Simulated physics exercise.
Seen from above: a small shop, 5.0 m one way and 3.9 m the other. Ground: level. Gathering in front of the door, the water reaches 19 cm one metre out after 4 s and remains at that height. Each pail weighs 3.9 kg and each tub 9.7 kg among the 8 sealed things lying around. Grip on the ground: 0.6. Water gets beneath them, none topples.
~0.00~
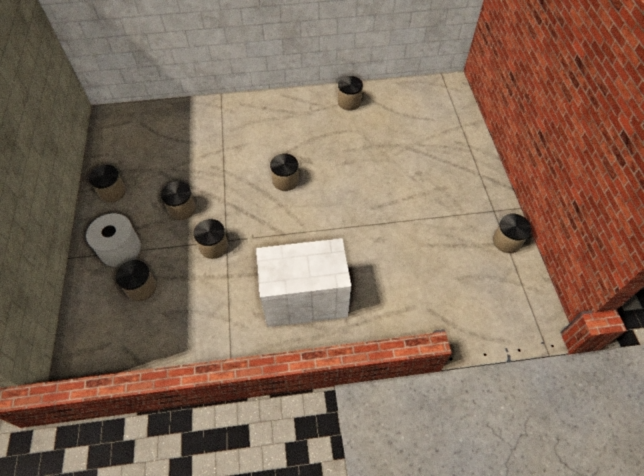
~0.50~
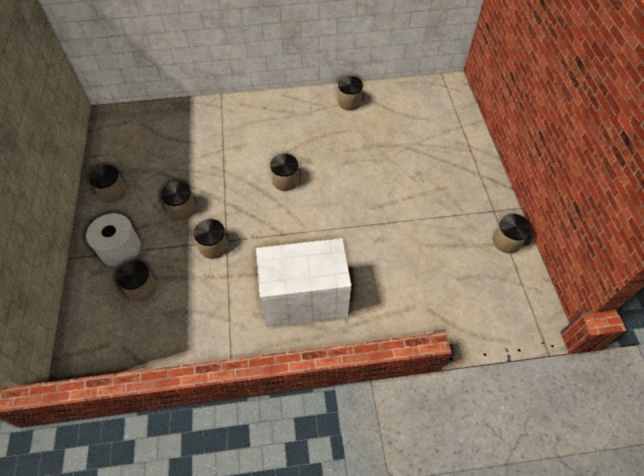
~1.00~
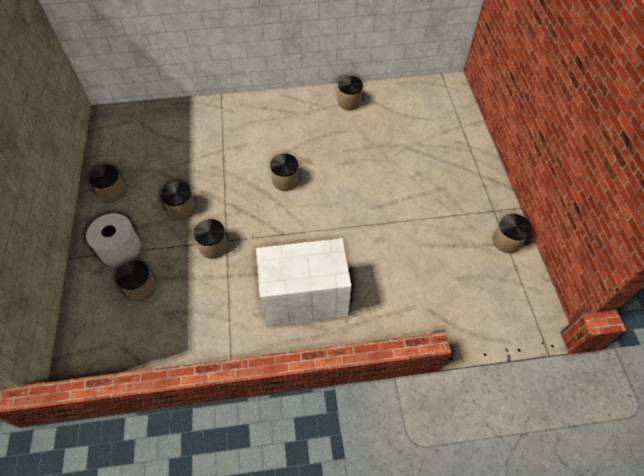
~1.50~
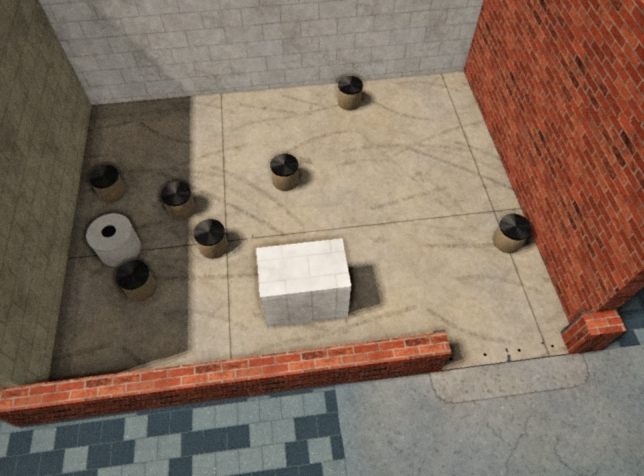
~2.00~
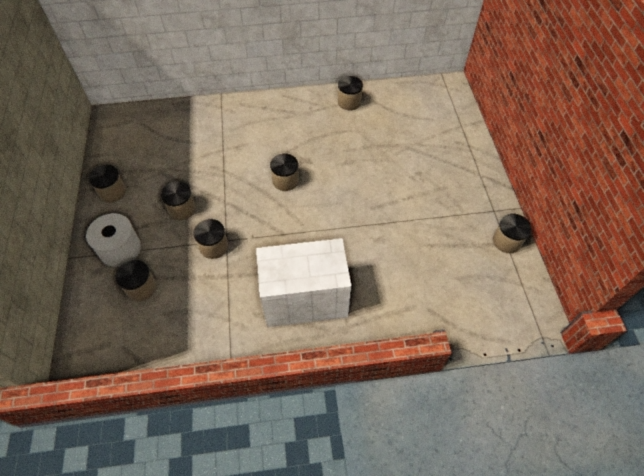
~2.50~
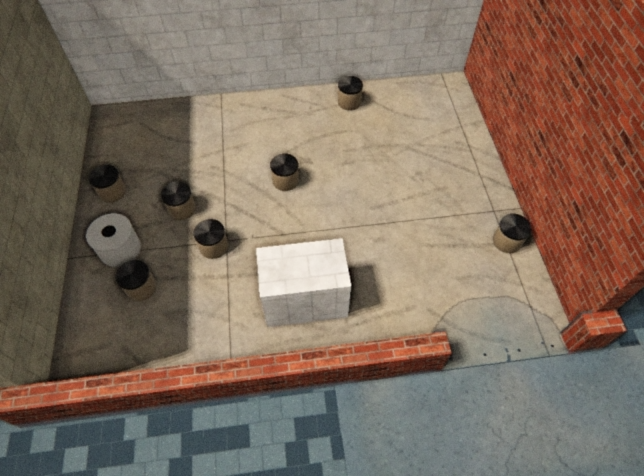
Small walled shop seen from above, with water spreading over the pavement outside and edging through the doorway, buckets inside staying still.
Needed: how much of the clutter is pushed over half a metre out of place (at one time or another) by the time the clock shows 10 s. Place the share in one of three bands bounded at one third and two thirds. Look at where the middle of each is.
Prediction: A low fraction.
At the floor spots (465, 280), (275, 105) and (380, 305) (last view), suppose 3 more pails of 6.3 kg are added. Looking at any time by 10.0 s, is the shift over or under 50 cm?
Note, in order of listing: Crosses the threshold, crosses the threshold, stays below the threshold.
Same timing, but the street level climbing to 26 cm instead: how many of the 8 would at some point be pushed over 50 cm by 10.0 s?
4.
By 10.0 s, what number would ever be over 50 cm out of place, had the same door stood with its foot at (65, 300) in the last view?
Then the count would be 5.
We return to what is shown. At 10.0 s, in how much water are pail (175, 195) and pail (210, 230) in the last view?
Depths: Near 4 cm, then near 2 cm.
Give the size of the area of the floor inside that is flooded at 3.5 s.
Roughly 2.0 m2 of it is wet.
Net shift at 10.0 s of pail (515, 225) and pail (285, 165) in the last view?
They sit 350 cm and 20 cm away, in the order given.
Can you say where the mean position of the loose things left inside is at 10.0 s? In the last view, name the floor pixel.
Mean position: Approximately (181, 198).
After 3.5 s 0 of 8 are over 50 cm from their spots; 0 afloat.
After 4.5 s 1 of 8 are over 50 cm from their spots; 0 afloat.
After 7.0 s 2 of 8 are over 50 cm from their spots; 2 afloat.
After 10.0 s 2 of 8 are over 50 cm from their spots, and 2 have been at some point; 4 afloat.
